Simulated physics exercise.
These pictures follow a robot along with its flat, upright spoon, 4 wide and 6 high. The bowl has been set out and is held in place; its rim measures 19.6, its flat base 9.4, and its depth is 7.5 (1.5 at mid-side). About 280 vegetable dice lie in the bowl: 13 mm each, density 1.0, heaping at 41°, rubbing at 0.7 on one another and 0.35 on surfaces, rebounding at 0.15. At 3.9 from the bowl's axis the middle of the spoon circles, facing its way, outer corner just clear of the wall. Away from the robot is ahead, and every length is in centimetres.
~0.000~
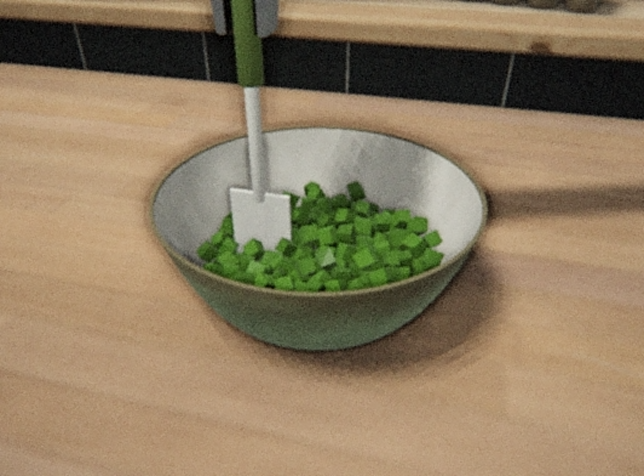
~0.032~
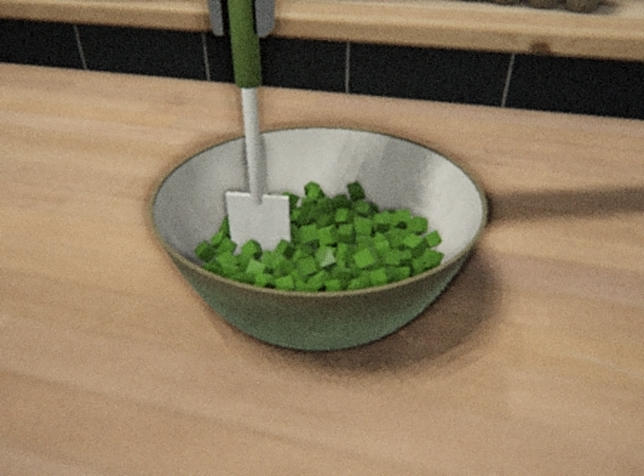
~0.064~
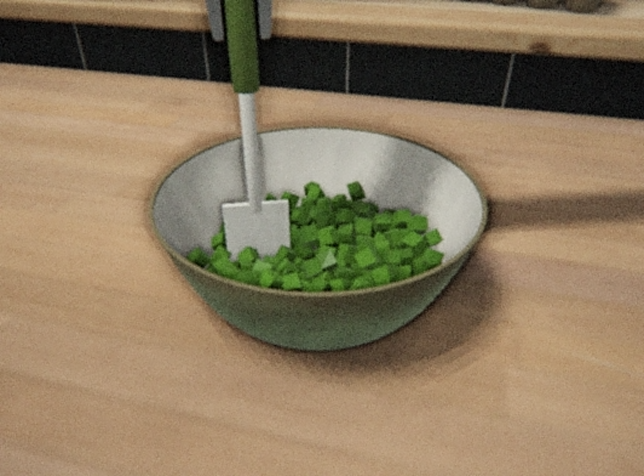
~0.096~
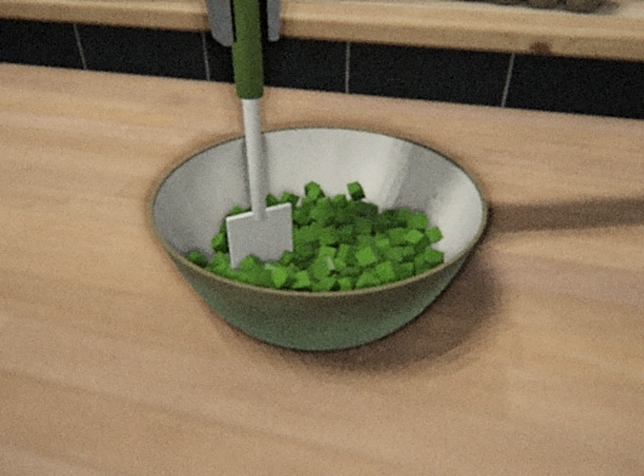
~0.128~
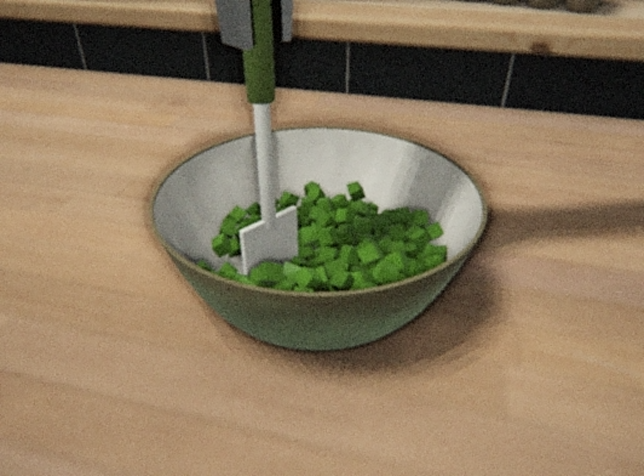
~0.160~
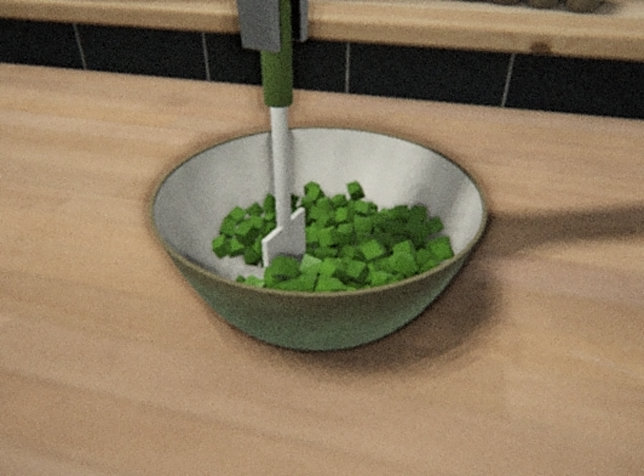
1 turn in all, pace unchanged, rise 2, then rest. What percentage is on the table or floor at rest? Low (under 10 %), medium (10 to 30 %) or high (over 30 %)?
Low - under 10 %.
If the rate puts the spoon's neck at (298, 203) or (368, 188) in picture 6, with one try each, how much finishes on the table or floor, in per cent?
It comes to roughly 5 per cent and then 15 per cent.
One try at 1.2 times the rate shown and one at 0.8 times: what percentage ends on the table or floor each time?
Some 5 and 0 per cent.
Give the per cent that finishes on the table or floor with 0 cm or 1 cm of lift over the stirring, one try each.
Close to 5 percent and close to 0 percent.
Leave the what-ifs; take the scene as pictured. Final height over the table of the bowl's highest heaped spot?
7.5 cm, give or take.
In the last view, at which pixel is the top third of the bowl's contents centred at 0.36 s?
(408, 197), roughly.
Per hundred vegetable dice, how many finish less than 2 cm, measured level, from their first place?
5 %.
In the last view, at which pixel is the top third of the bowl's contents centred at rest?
Roughly pixel (233, 252).
After 0.36 s, 185° round, highest piece 10 above the table; 274 in the bowl, 1 in flight or on the tool.
After 0.57 s, 294° round, highest piece 9 above the table; 268 in the bowl, 5 on the table or floor, 2 in flight or on the tool.
After 0.87 s, 0° round, highest piece 7 above the table; 266 in the bowl, 9 on the table or floor.
After 1.57 s, 0° round, highest piece 7 above the table; 266 in the bowl, 9 on the table or floor.
In the end, 266 in the bowl, 9 on the table or floor. That is 3 % on the table or floor.
